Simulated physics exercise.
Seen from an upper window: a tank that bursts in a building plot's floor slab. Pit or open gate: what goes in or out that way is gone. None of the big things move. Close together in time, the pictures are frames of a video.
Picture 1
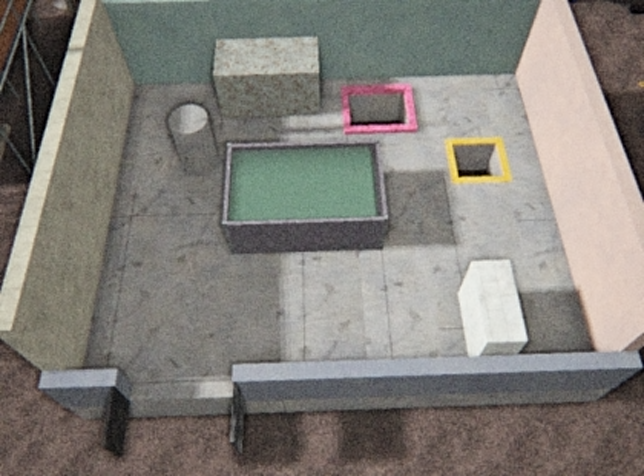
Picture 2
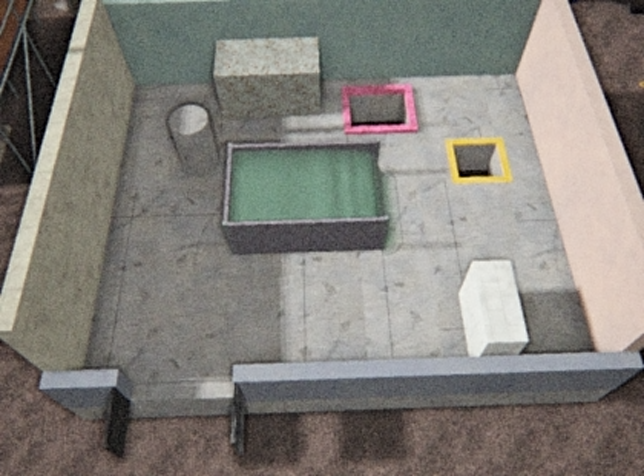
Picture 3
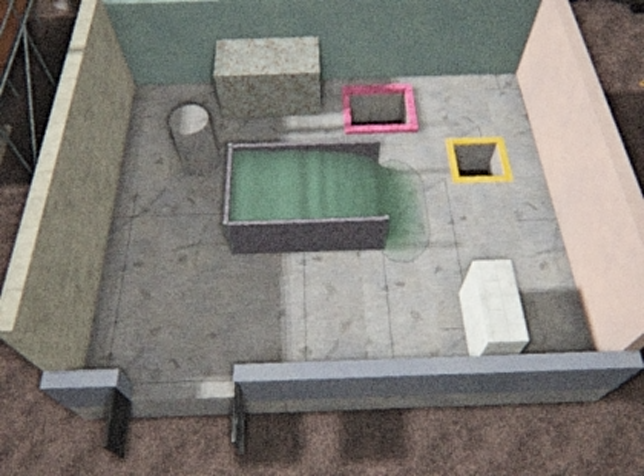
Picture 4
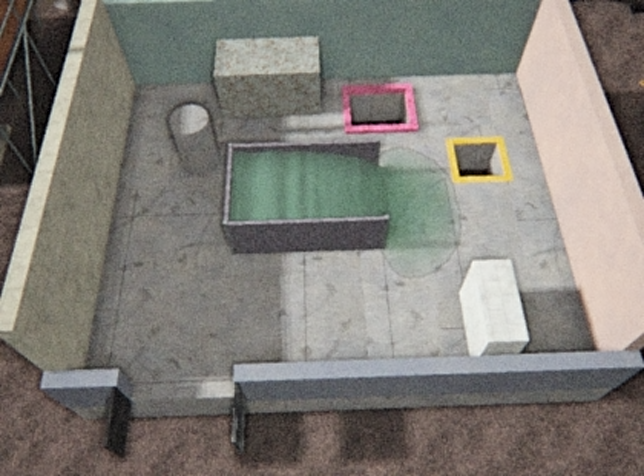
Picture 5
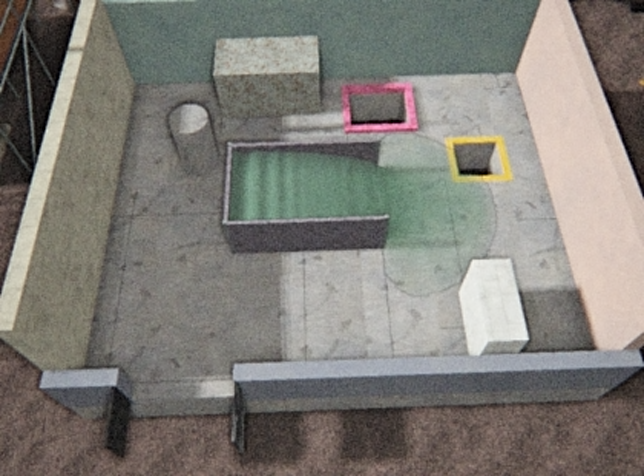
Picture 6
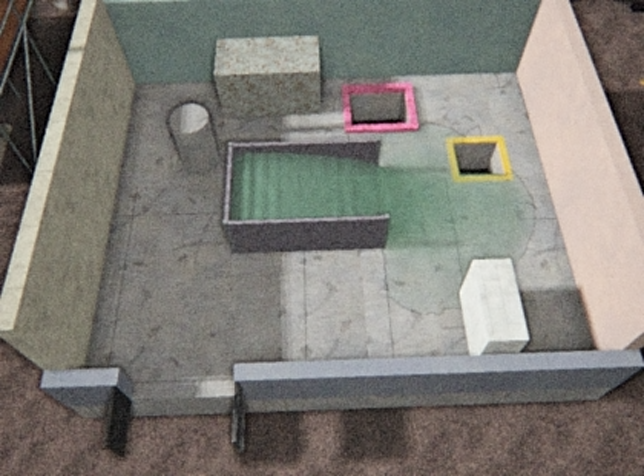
Green water pouring out of the right side of a rectangular tank and spreading rightward across a walled grey floor.
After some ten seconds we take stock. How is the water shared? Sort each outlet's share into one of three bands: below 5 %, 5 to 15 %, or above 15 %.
Shares: The gate gets below 5 %; the pink pit gets below 5 %; the yellow pit gets above 15 %.
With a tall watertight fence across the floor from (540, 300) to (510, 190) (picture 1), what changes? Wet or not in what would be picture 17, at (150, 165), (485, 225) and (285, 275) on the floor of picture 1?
Spared; swamped; spared.
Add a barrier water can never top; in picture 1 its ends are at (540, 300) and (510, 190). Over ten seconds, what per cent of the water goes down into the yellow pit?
The yellow pit gets 50 per cent.
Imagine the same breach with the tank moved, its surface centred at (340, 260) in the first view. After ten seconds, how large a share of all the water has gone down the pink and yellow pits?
Pink 2 %, yellow 35 %.
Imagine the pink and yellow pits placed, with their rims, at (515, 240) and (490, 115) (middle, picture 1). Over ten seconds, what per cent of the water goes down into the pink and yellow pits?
Pink 30 %; yellow 35 %.
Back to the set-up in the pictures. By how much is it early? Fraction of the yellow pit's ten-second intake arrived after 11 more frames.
Near 25 %, I'd say.
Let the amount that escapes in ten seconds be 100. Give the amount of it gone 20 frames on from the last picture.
About 40 per cent.
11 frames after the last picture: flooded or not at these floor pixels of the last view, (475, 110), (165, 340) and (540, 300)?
Drenched; left dry; drenched.
A moment on, water covers 30 % of the floor; the gate 0 %, the pink pit 0 %, the yellow pit 5 %.
Next, water covers 35 % of the floor; the gate 0 %, the pink pit 0 %, the yellow pit 12 %.
Then, water covers 40 % of the floor; the gate 0 %, the pink pit 0 %, the yellow pit 18 %.
Later, water covers 55 % of the floor; the gate 0 %, the pink pit 1 %, the yellow pit 32 %.
In the end, water covers 80 % of the floor; the gate 0 %, the pink pit 2 %, the yellow pit 46 %.
